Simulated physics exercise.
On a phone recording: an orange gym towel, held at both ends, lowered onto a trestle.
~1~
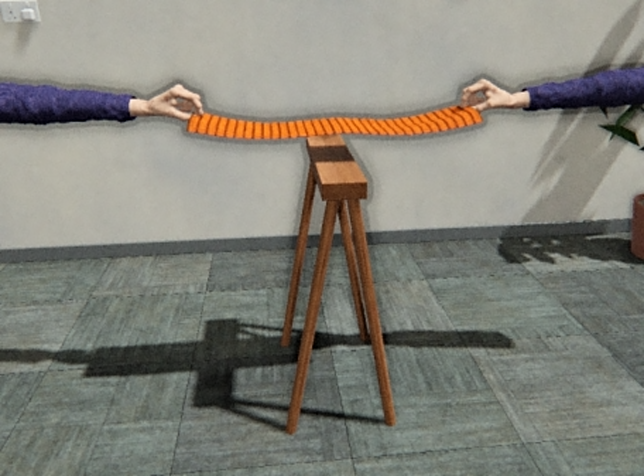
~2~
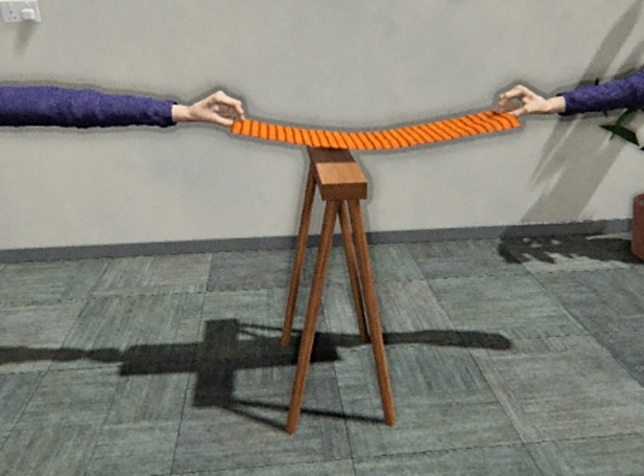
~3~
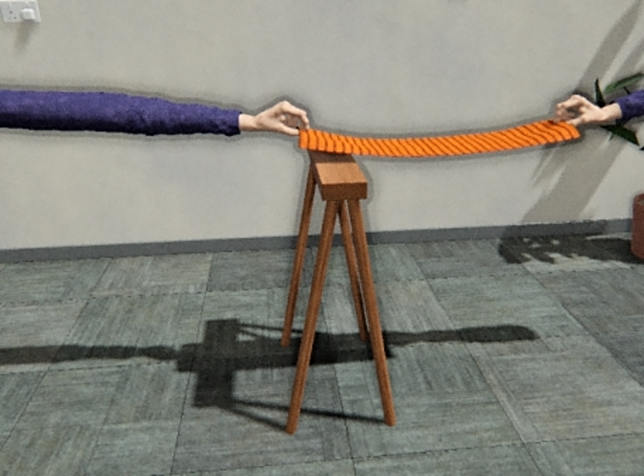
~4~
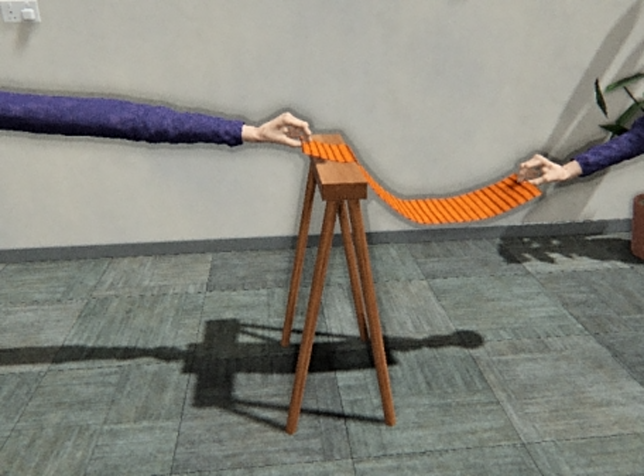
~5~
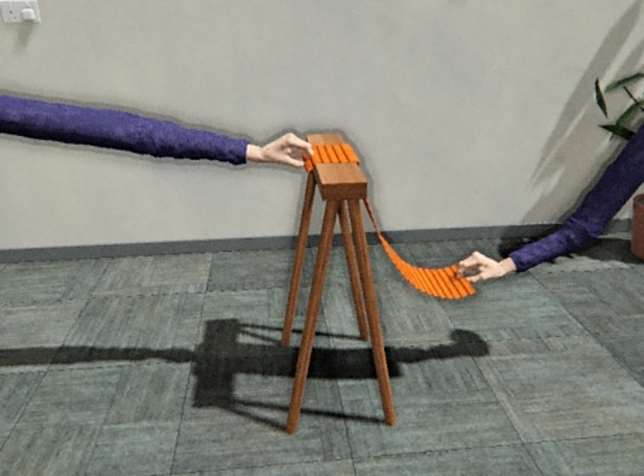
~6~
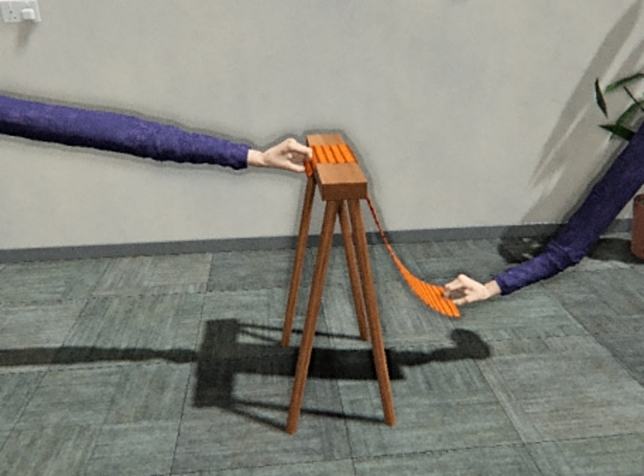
Two hands shift an orange towel rightward over a wooden trestle, then lower its right end.
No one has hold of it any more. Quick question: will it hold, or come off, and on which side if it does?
Comes off on the right.
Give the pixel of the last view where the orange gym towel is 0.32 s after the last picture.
By that point you'd find its middle at (380, 278).
Then, 0.32 s after the last picture, gym towel clear of the top and falling near (380, 278).
Then, 0.56 s after the last picture, gym towel in a heap on the floor near (380, 372).
At rest, gym towel in a heap on the floor near (381, 376). The orange gym towel runs off to the right.
